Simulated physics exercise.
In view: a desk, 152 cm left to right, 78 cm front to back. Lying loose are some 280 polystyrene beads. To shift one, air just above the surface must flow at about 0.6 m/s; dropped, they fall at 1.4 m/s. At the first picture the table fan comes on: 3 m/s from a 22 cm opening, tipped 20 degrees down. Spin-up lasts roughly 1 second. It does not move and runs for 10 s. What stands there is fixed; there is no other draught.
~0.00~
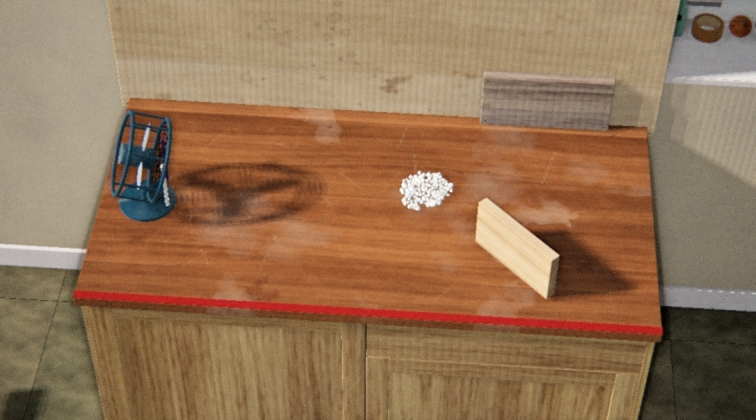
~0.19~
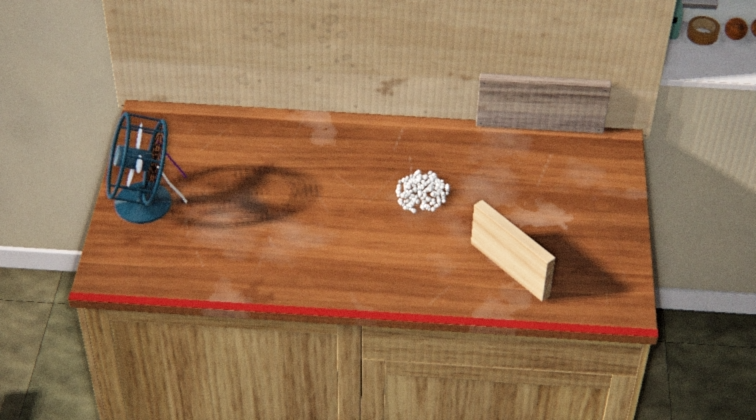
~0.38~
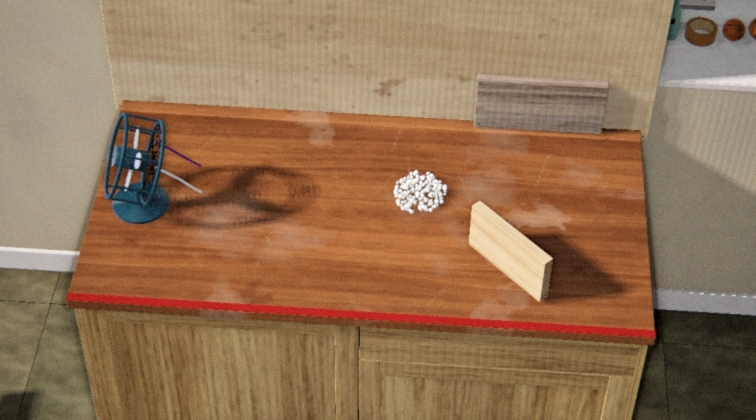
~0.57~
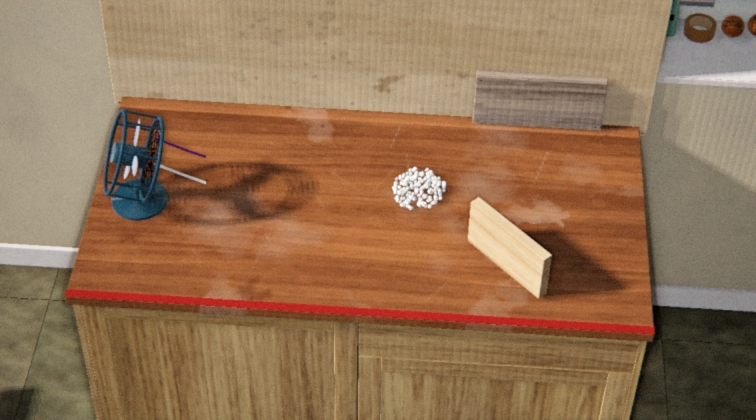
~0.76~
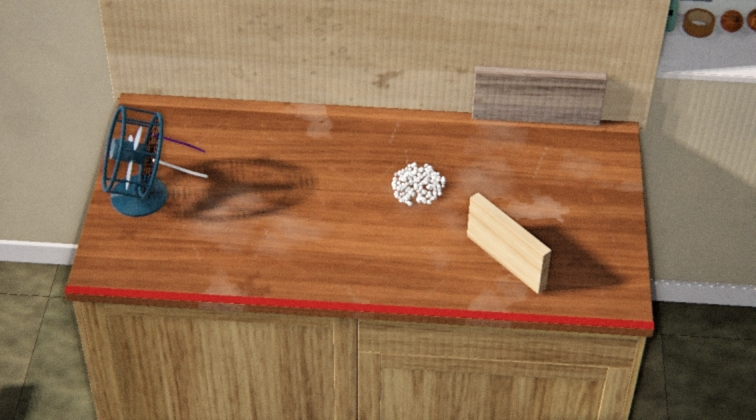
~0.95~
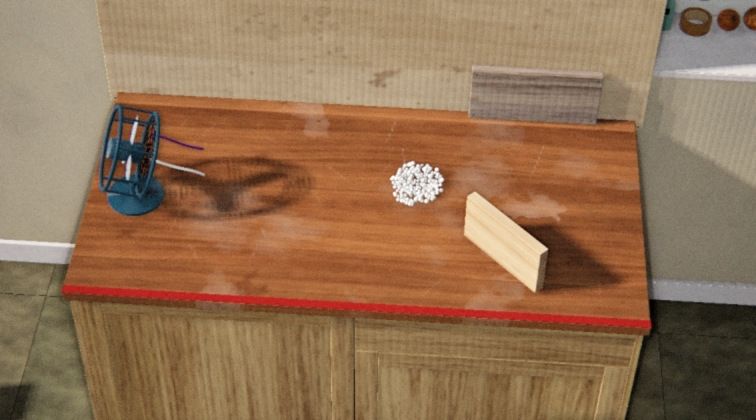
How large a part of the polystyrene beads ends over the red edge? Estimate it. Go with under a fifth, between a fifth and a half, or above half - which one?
I expect the share ending over that edge to be below one fifth of them.
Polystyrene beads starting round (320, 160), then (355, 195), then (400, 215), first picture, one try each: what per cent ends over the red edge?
It goes 0 %, then 10 %, then 40 %.
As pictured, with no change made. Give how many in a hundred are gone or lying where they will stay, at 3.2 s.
The share is near 90 per cent.
After 2.0 s the count stands so, 0 % are over the red edge.
After 3.2 s the count stands so, 0 % are over the red edge.
After 5.5 s the count stands so, 0 % are over the red edge.
After 10.0 s, at the end, 0 % are over the red edge.
